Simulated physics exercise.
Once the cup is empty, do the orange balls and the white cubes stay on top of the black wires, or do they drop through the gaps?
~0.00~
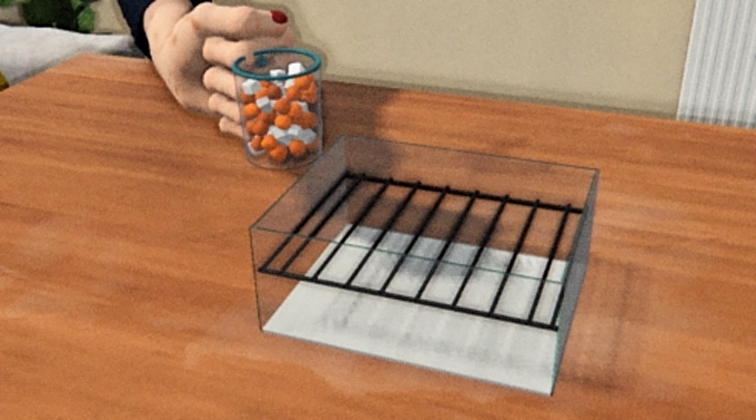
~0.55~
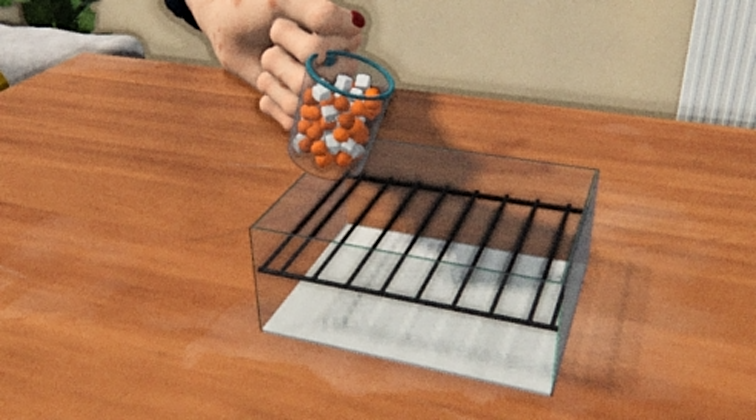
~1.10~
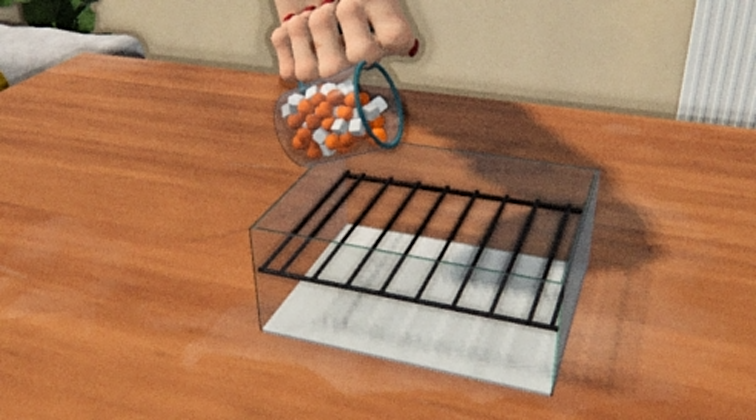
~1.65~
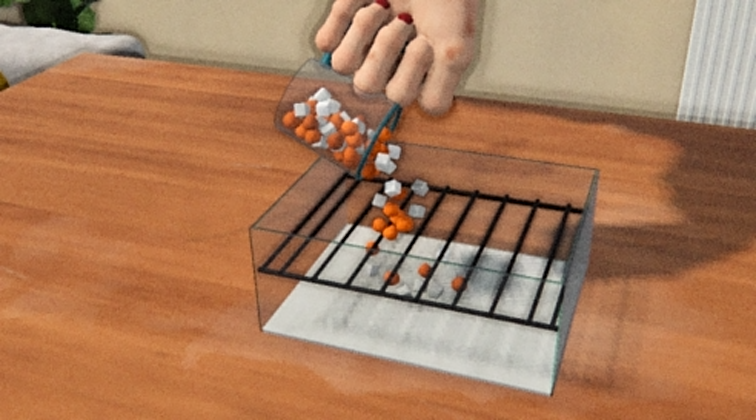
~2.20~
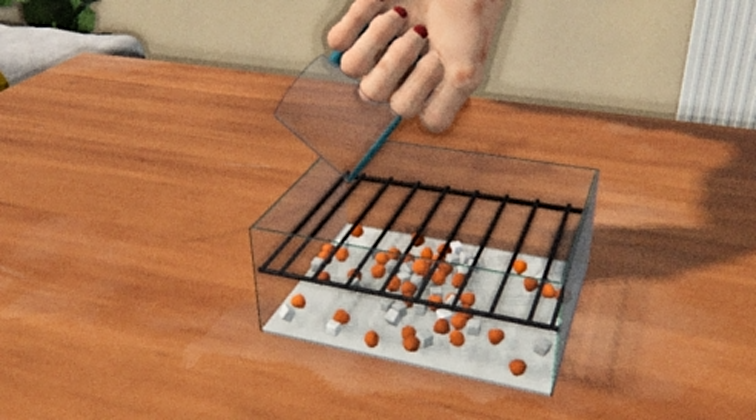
Both colours drop through the gaps. The orange balls and the white cubes all end up scattered on the white floor of the box, under the rack.
